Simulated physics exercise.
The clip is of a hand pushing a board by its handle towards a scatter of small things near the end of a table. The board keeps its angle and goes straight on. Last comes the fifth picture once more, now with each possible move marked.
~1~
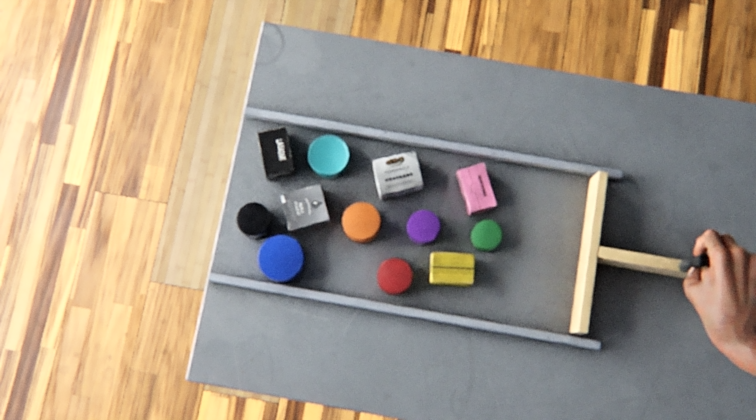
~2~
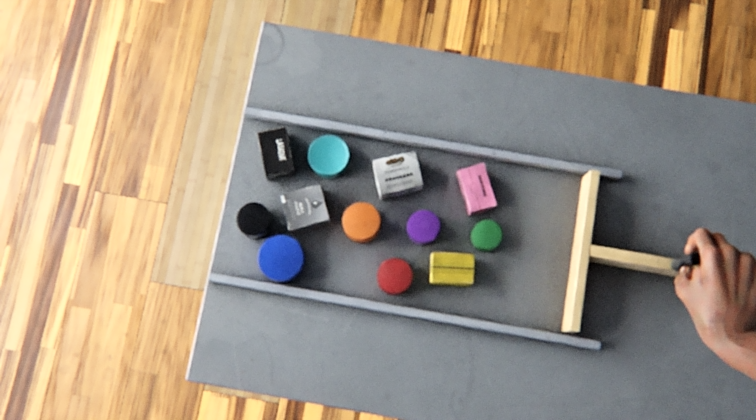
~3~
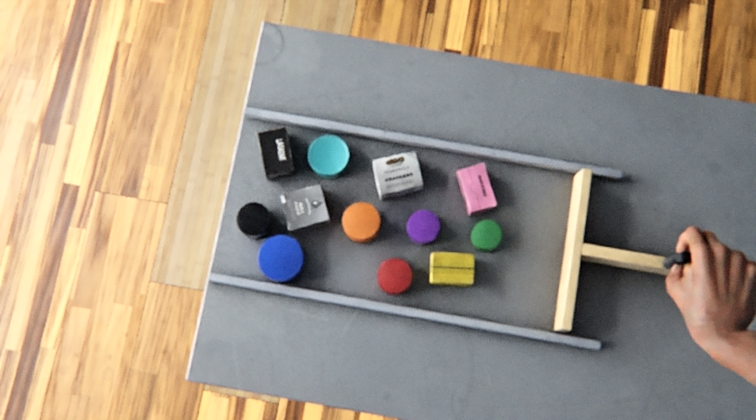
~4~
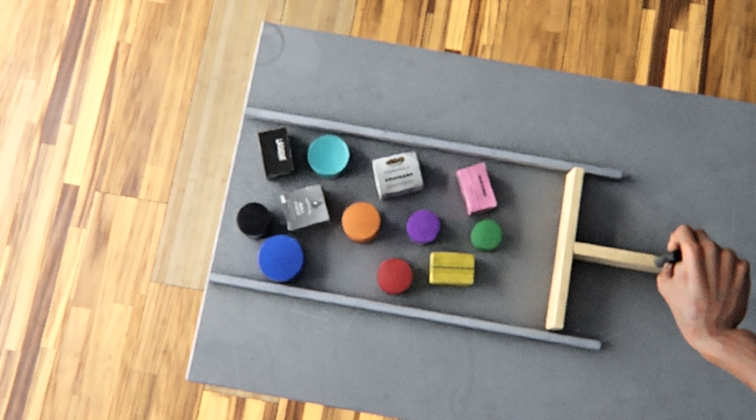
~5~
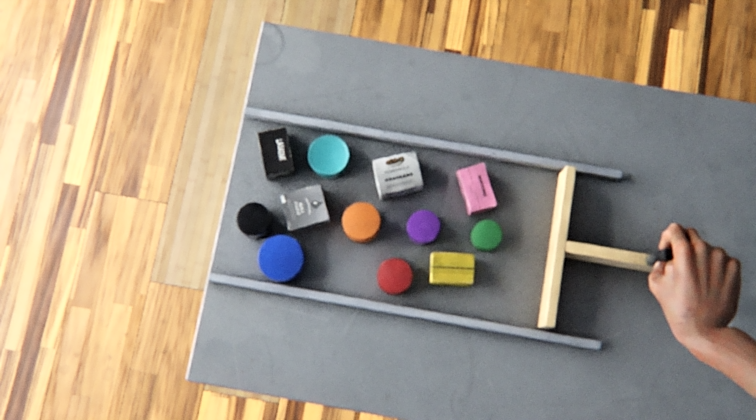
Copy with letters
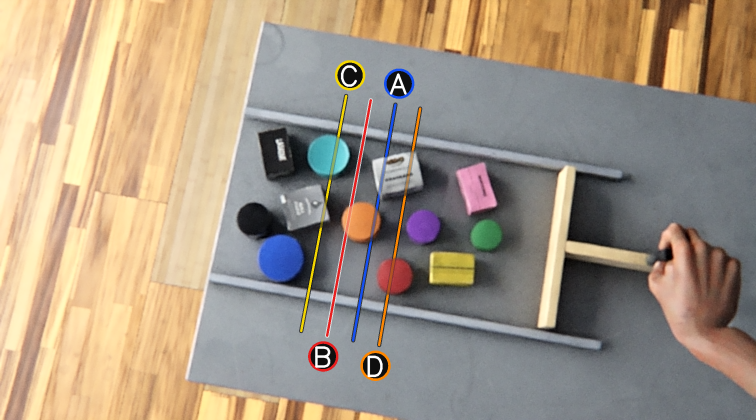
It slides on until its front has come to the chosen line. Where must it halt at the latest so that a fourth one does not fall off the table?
C.
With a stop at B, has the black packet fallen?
By then, yes.
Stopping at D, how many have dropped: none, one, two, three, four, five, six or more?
In all, none.
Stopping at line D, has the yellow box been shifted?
By then, yes.
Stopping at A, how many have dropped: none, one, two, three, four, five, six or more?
In all, none.
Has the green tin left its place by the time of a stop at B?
Yes.
On the marked copy, A at (375, 219); B at (350, 215); C at (324, 210); D at (400, 224).
Following C. Soon after the start, board (476, 230); pink packet (462, 184); yellow box (442, 266).
Later, board (392, 216); black pot (245, 219); black packet (269, 154).
In the end, board (327, 204); black pot over the edge; black packet over the edge; two fallen.
As for the rest, A is within the limit but short; B is within the limit but short; D is within the limit but short.
